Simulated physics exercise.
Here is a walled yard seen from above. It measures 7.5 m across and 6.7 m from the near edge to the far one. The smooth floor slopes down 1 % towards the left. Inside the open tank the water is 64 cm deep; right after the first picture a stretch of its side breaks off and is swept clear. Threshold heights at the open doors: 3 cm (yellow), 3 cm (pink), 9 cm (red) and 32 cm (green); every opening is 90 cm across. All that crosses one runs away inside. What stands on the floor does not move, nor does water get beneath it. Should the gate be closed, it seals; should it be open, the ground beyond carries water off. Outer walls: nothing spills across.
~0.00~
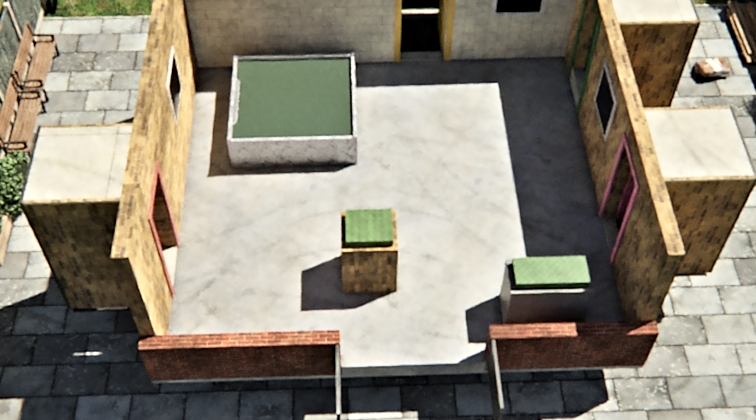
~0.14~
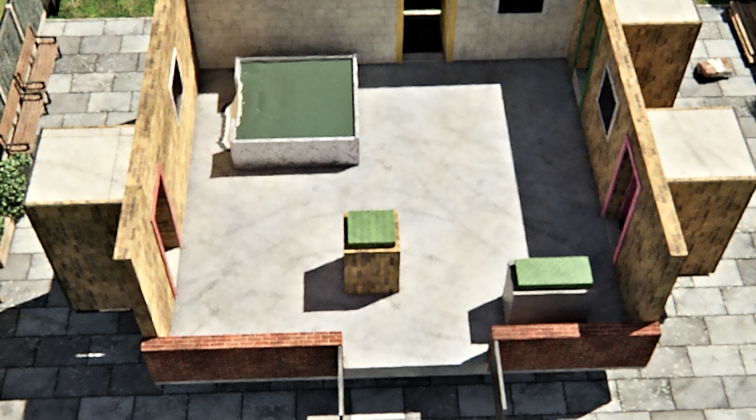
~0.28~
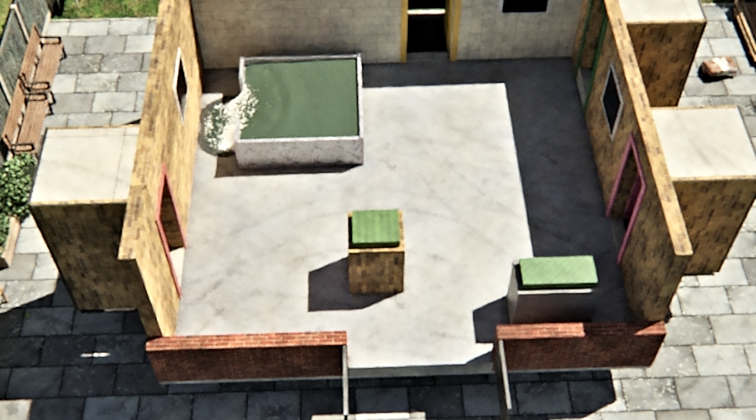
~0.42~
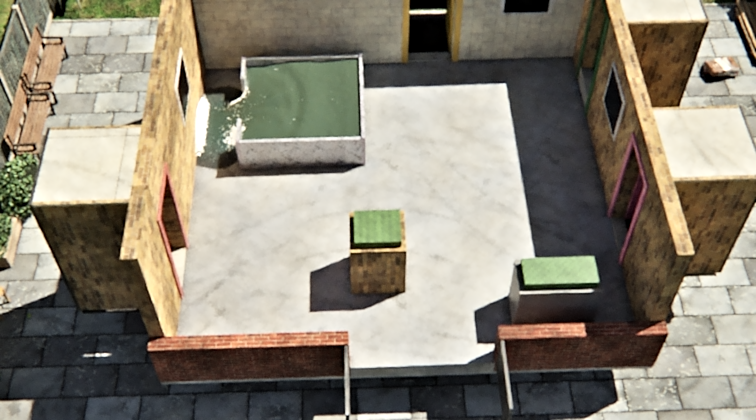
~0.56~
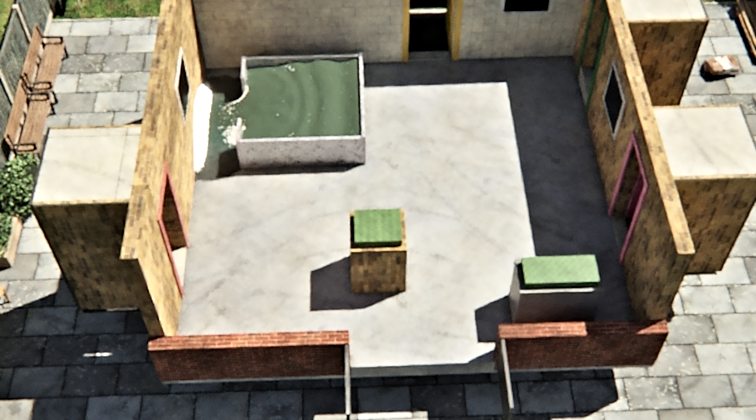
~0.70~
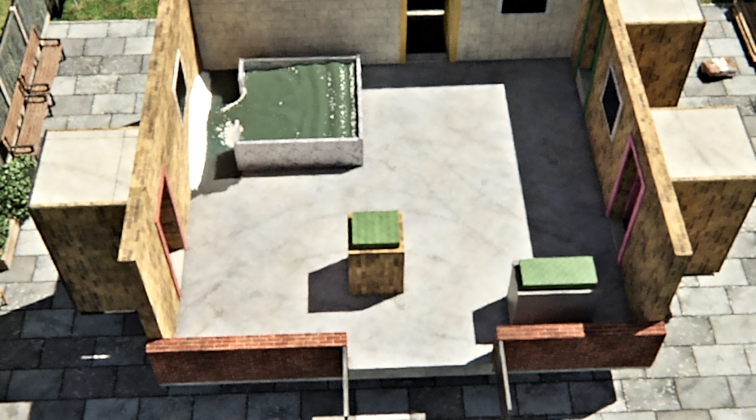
Green water spilling from the broken left side of an open tank, spreading over the pale floor beside the yard's left wall.
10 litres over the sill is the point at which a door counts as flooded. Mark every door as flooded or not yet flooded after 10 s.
After that time, yellow door: Flooded; pink door: Not yet flooded; red door: Not yet flooded; green door: Not yet flooded.
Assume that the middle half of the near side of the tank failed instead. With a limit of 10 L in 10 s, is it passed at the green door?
In that case, green door: Less than that.
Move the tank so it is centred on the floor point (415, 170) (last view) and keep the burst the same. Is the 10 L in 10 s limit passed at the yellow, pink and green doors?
Compared with that limit, yellow falls short, pink falls short and green falls short.
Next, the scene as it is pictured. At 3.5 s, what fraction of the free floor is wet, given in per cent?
I'd say around 45 %.
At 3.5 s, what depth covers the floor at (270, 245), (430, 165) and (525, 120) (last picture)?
Depth readings in turn - 3, 0, 0 cm.
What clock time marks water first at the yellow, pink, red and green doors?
Yellow 2.4 s, pink 5.5 s, red 1.3 s, green 3.8 s.
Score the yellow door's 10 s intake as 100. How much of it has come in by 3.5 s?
By that time, around 25 per cent.
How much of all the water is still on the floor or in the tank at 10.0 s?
Some 92 in a hundred.
After 1.4 s water covers 15 % of the floor and is deepest (54 cm) near (205, 71); yellow door not reached, pink door not reached, red door 2 cm at the sill, 0 L in, green door not reached.
After 2.2 s water covers 25 % of the floor and is deepest (48 cm) near (204, 77); yellow door not reached, pink door not reached, red door 5 cm at the sill, 0 L in, green door not reached.
After 3.5 s water covers 45 % of the floor and is deepest (32 cm) near (204, 77); yellow door 8 cm at the sill, 6 L in, pink door not reached, red door 5 cm at the sill, 0 L in, green door not reached.
After 6.0 s water covers 70 % of the floor and is deepest (22 cm) near (204, 77); yellow door 5 cm at the sill, 19 L in, pink door 2 cm at the sill, 0 L in, red door 4 cm at the sill, 0 L in, green door 10 cm at the sill, 0 L in.
After 10.0 s water covers 95 % of the floor and is deepest (14 cm) near (198, 130); yellow door 3 cm at the sill, 23 L in, pink door 3 cm at the sill, 0 L in, red door 8 cm at the sill, 2 L in, green door 5 cm at the sill, 0 L in.
